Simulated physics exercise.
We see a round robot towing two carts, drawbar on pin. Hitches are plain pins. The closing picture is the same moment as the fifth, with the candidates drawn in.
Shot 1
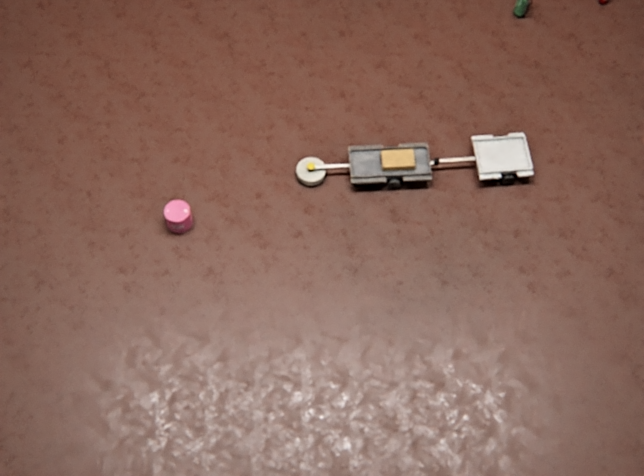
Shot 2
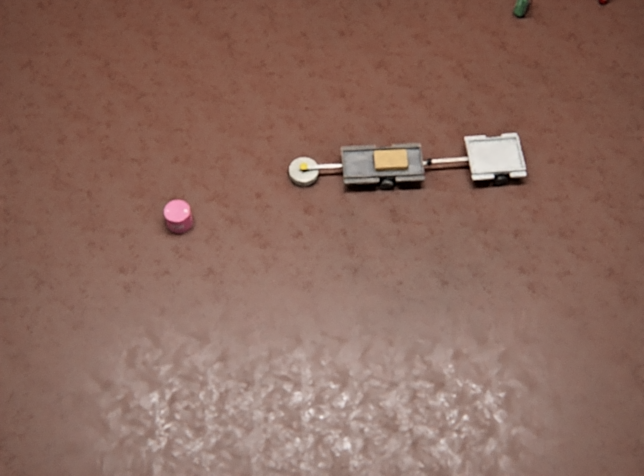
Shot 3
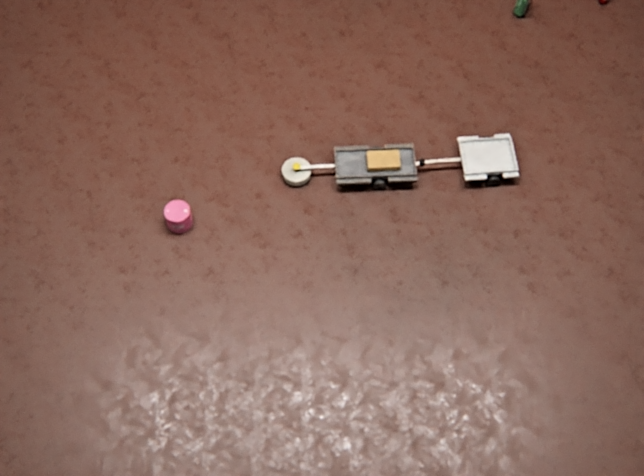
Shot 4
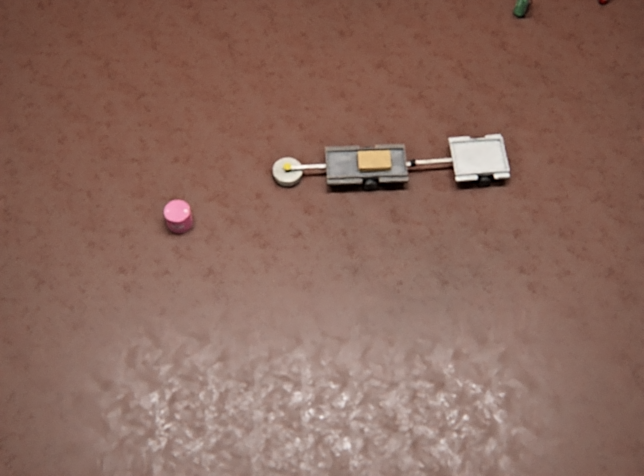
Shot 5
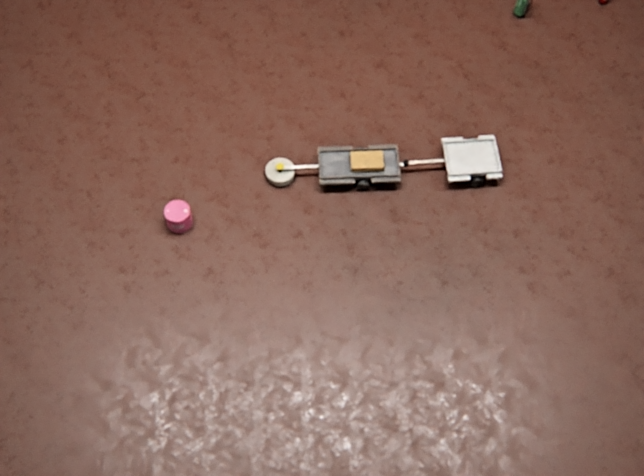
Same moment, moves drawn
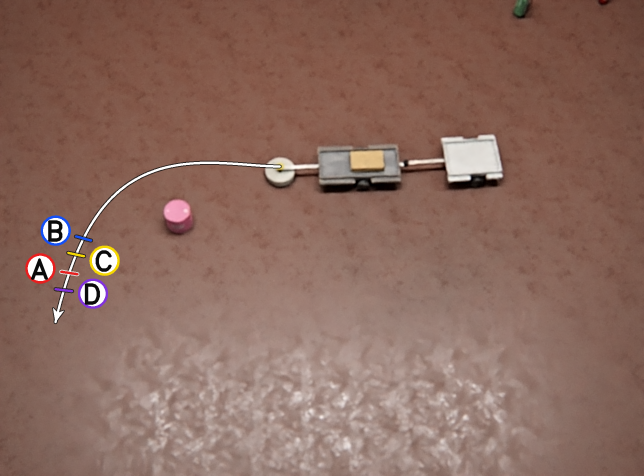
At first, a small round robot sits linked to a grey cart carrying a tan block, with a white cart behind it on the right, while a pink tub stands to the left. The robot then tows both carts slowly leftward in a line, shortening the gap to the unmoving tub.
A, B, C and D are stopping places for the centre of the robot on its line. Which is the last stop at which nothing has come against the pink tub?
Stop at D.
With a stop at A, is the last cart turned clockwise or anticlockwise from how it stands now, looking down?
Anticlockwise.
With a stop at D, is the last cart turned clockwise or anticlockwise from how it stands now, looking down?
Anticlockwise.
On the copy, A at (69, 273); B at (84, 238); C at (76, 255); D at (64, 290); the route from (280, 166) via (125, 186) to (55, 322).
On D. First, robot (181, 169), last cart (372, 163).
Then, robot (100, 219), last cart (281, 161).
Finally, robot (66, 294), last cart (209, 172); nothing has been touched.
By contrast, A is safe but short; B is safe but short; C is safe but short.
